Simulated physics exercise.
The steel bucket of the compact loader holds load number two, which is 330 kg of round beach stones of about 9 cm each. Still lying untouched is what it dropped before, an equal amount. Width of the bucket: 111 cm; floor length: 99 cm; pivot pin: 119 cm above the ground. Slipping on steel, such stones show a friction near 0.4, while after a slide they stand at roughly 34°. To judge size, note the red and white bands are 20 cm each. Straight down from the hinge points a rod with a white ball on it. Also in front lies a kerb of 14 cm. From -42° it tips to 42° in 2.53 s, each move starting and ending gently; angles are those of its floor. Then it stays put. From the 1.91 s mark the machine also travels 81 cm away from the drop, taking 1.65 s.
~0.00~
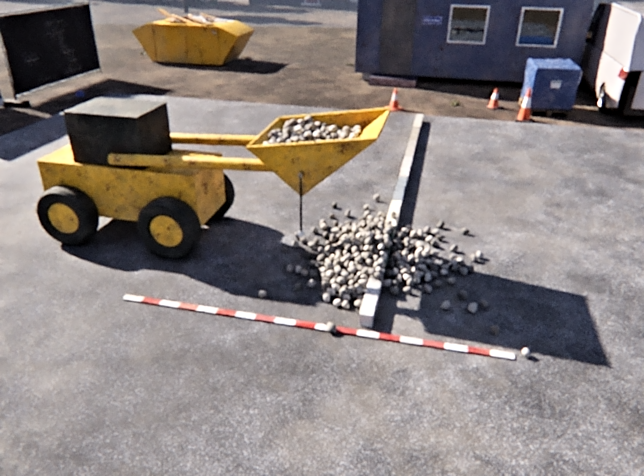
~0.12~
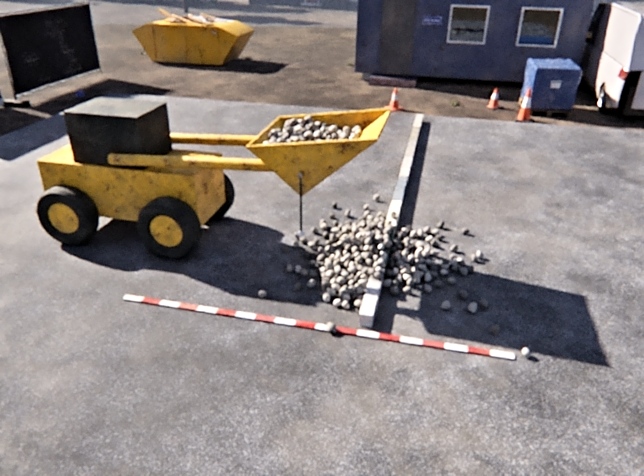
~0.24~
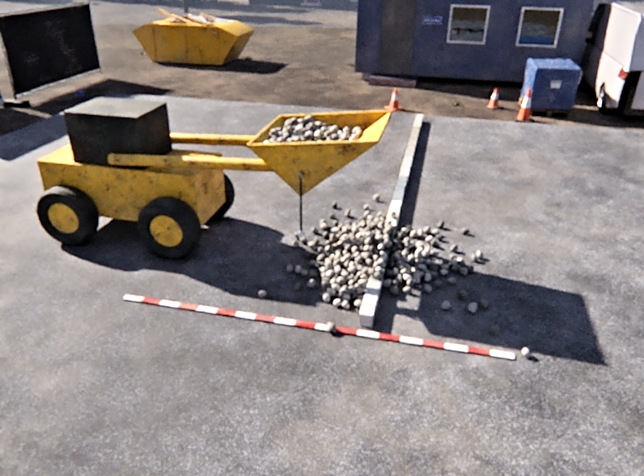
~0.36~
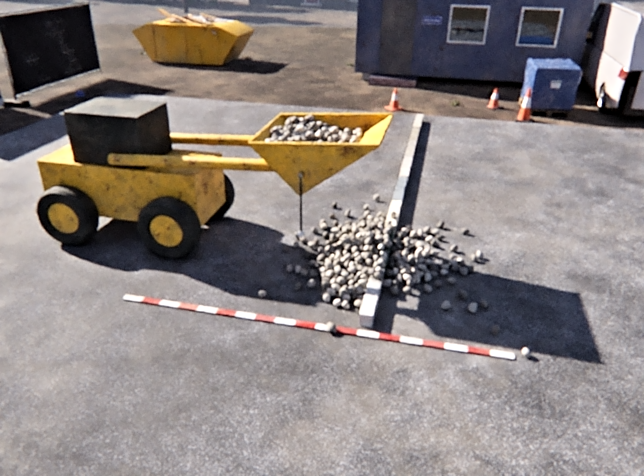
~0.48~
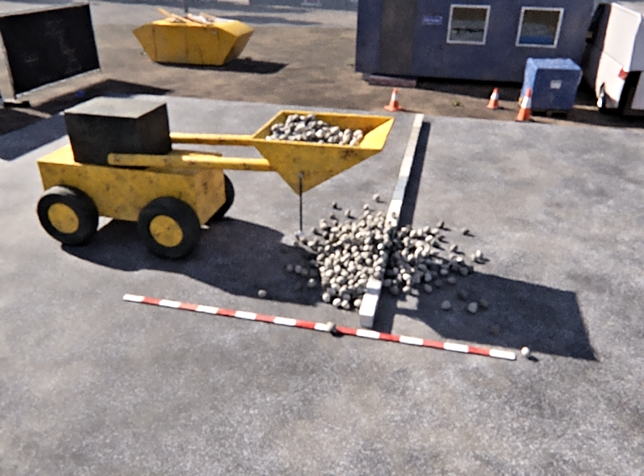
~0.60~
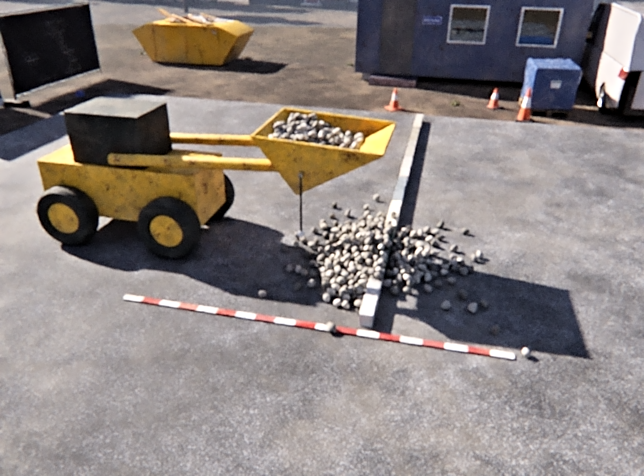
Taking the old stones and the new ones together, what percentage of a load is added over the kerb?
About 50 per cent.
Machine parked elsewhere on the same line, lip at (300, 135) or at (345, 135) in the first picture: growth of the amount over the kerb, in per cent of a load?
About 0 per cent from the first spot and 15 per cent from the second.
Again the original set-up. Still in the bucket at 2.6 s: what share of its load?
Held: Around 0 % of the load.
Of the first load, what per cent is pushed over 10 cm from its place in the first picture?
20 %.
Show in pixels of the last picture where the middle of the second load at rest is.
They end up centred around (384, 251).
After 1.9 s the floor is at 29°; in per cent of one load, 95 in the bucket, 82 on this side of the kerb, 23 over the kerb; the foremost stones are at (482, 284).
After 2.6 s the floor is at 42°; in per cent of one load, 1 in the bucket, 129 on this side of the kerb, 70 over the kerb; the foremost stones are at (486, 292).
After 4.0 s the floor is at 42°; in per cent of one load, 0 in the bucket, 127 on this side of the kerb, 73 over the kerb; the foremost stones are at (504, 287).
After 6.8 s the floor is at 42°; in per cent of one load, 0 in the bucket, 127 on this side of the kerb, 73 over the kerb; the foremost stones are at (504, 287). Net gain over the kerb, 50.
